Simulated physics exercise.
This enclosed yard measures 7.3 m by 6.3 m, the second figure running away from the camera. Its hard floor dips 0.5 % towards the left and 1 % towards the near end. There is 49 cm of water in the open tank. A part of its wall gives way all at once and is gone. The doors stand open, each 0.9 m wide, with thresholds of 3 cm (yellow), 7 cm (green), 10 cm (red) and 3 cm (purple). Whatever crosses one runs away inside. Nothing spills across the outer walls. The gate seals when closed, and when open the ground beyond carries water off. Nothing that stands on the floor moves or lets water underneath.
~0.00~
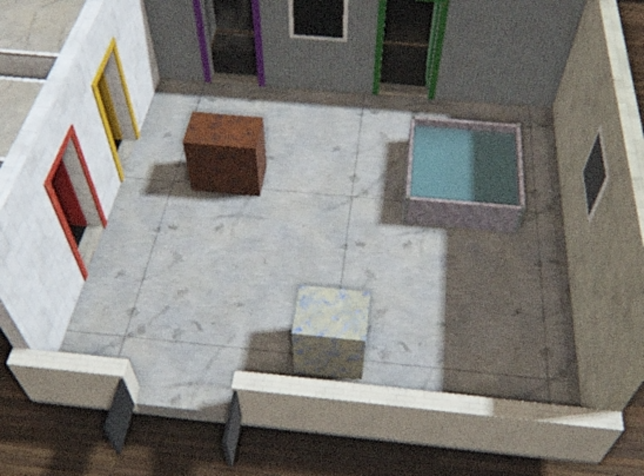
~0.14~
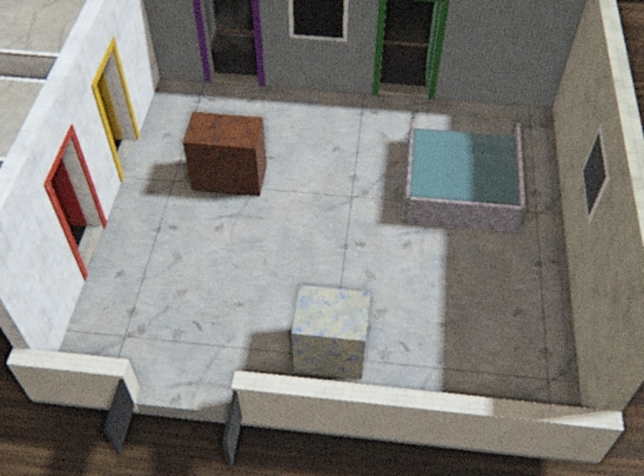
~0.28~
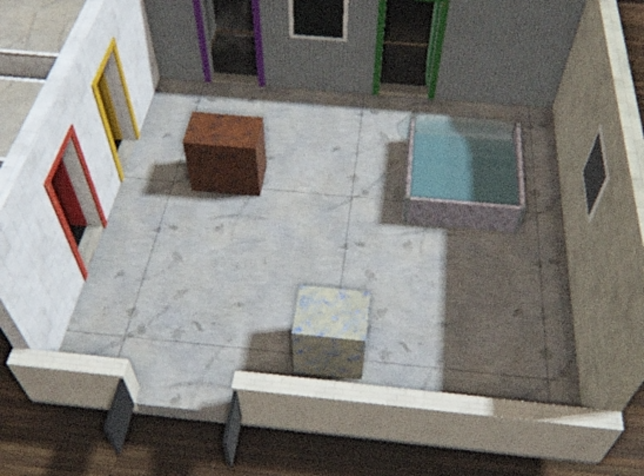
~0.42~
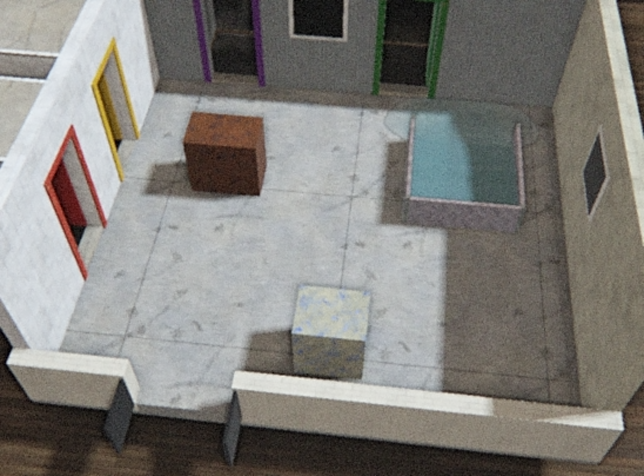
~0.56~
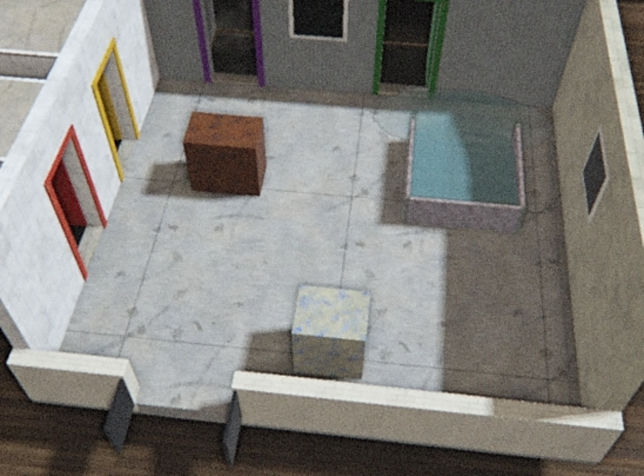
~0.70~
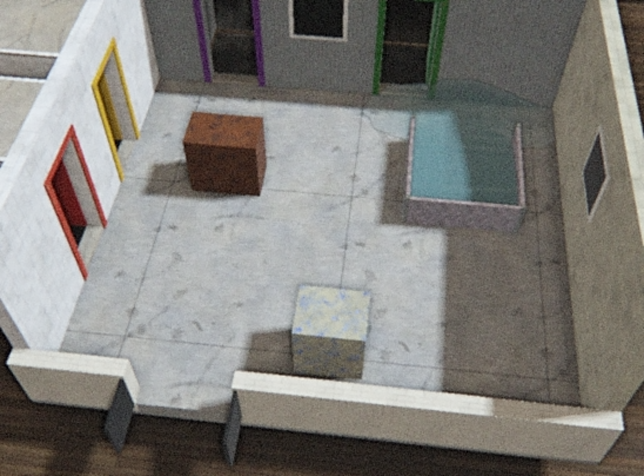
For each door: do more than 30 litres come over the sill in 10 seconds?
The water let in: At the yellow door it goes over the limit; at the green door it exceeds the limit; at the red door it does not reach the limit; at the purple door it does not reach the limit.
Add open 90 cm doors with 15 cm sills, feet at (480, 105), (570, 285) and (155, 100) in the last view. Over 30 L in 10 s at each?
In that order: Over, not over, below.
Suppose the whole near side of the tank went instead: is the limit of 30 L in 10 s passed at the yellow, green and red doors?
Against that limit: Yellow not over, green below, red not over.
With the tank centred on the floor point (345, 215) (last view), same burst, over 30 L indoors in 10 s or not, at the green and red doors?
Against that limit: Green past it, red below.
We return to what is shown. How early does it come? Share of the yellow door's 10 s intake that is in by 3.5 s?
Some 0 per cent by then.
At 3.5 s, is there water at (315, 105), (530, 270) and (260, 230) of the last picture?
In that order: Under water, flooded, dry.
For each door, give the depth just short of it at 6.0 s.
In cm: Yellow 7, green 6, red 2, purple 2.
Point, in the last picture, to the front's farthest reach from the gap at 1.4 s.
At about (321, 96).
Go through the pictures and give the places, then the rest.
In the first frame, still water, 49 cm deep, in the open tank at (465, 164).
In the second frame, the front is at a hidden place, 0.9 m from the gap on the open tank's far side; 0.3 m2 of floor is under water; 49 cm left at the back of the open tank.
In the third frame, water pours out on the open tank's far side and has run 1.1 m, to a hidden place; typically 9 cm deep outside, 49 cm at the open tank's back.
In the fourth frame, the front is at (522, 116), 1.4 m from the gap on the open tank's far side; 2.4 m2 of floor is under water; 49 cm left at the back of the open tank.
In the fifth frame, water pours out on the open tank's far side and has run 1.7 m, to (531, 107); typically 9 cm deep outside, 48 cm at the open tank's back.
In the sixth frame, the front is at (548, 109), 1.9 m from the gap on the open tank's far side; 3.0 m2 of floor is under water; 42 cm left at the back of the open tank.
After 1.4 s water covers 10 % of the floor and is deepest (38 cm) near (548, 113); yellow door not reached, green door 21 cm at the sill, 39 L in, red door not reached, purple door not reached.
After 2.2 s water covers 15 % of the floor and is deepest (34 cm) near (548, 113); yellow door not reached, green door 19 cm at the sill, 96 L in, red door not reached, purple door not reached.
After 3.5 s water covers 35 % of the floor and is deepest (16 cm) near (519, 132); yellow door not reached, green door 11 cm at the sill, 137 L in, red door not reached, purple door 3 cm at the sill, 0 L in.
After 6.0 s water covers 50 % of the floor and is deepest (12 cm) near (564, 432); yellow door 7 cm at the sill, 43 L in, green door 6 cm at the sill, 148 L in, red door 2 cm at the sill, 0 L in, purple door 2 cm at the sill, 0 L in.
After 10.0 s water covers 75 % of the floor and is deepest (8 cm) near (50, 377); yellow door 5 cm at the sill, 70 L in, green door 5 cm at the sill, 148 L in, red door 3 cm at the sill, 0 L in, purple door 4 cm at the sill, 2 L in.
